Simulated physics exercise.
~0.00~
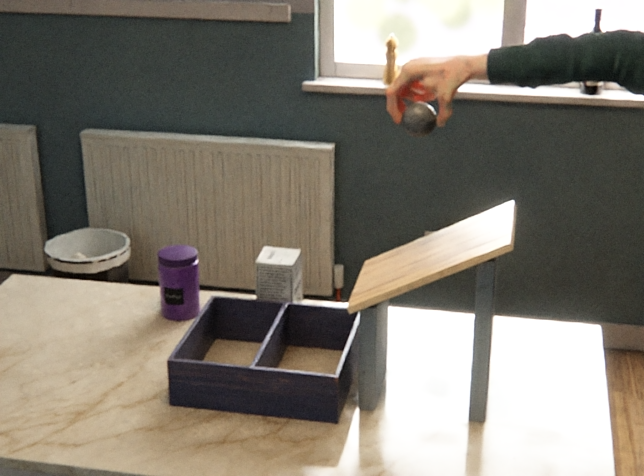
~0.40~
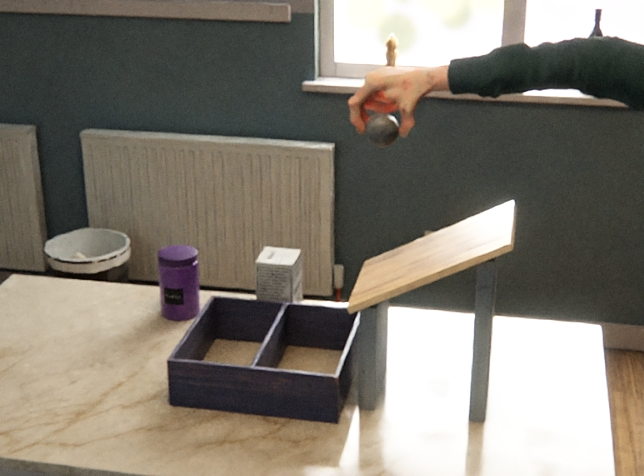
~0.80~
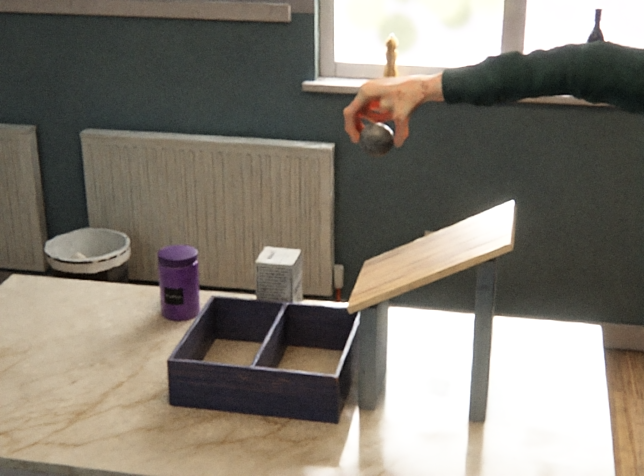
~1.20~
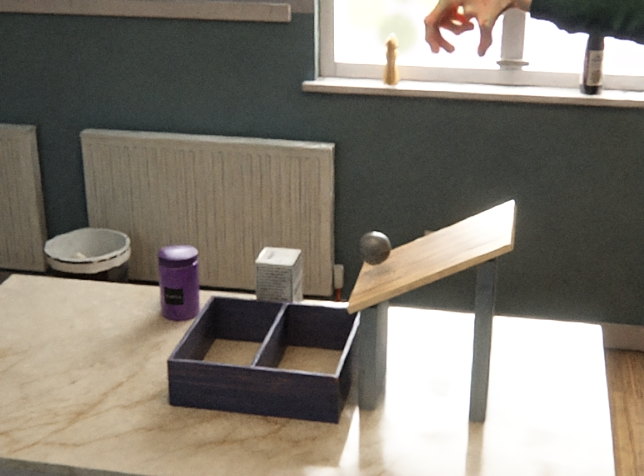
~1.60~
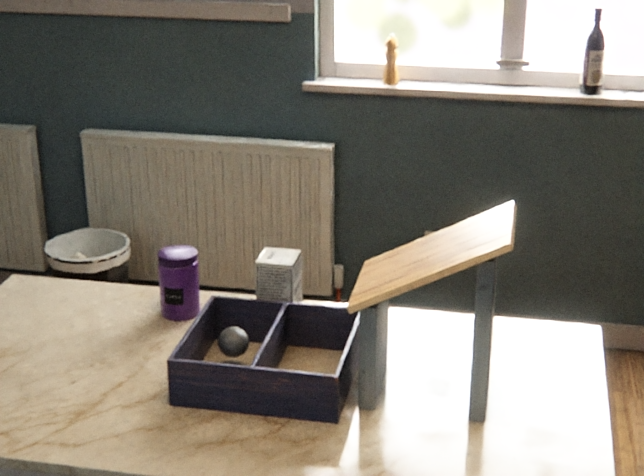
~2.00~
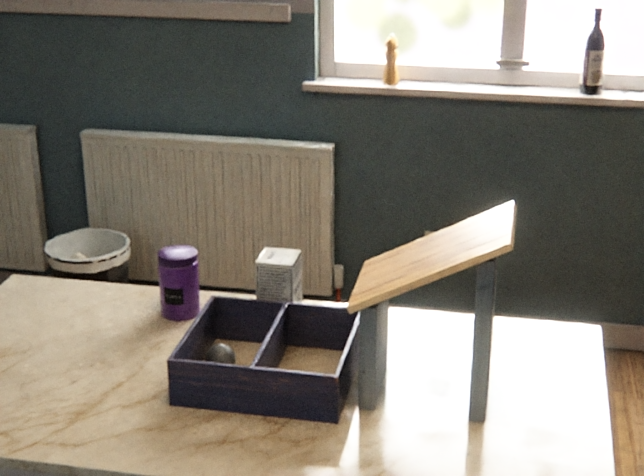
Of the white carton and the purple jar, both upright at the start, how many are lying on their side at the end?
None of them are lying on their side, as the white carton and the purple jar both still stand upright on the table.
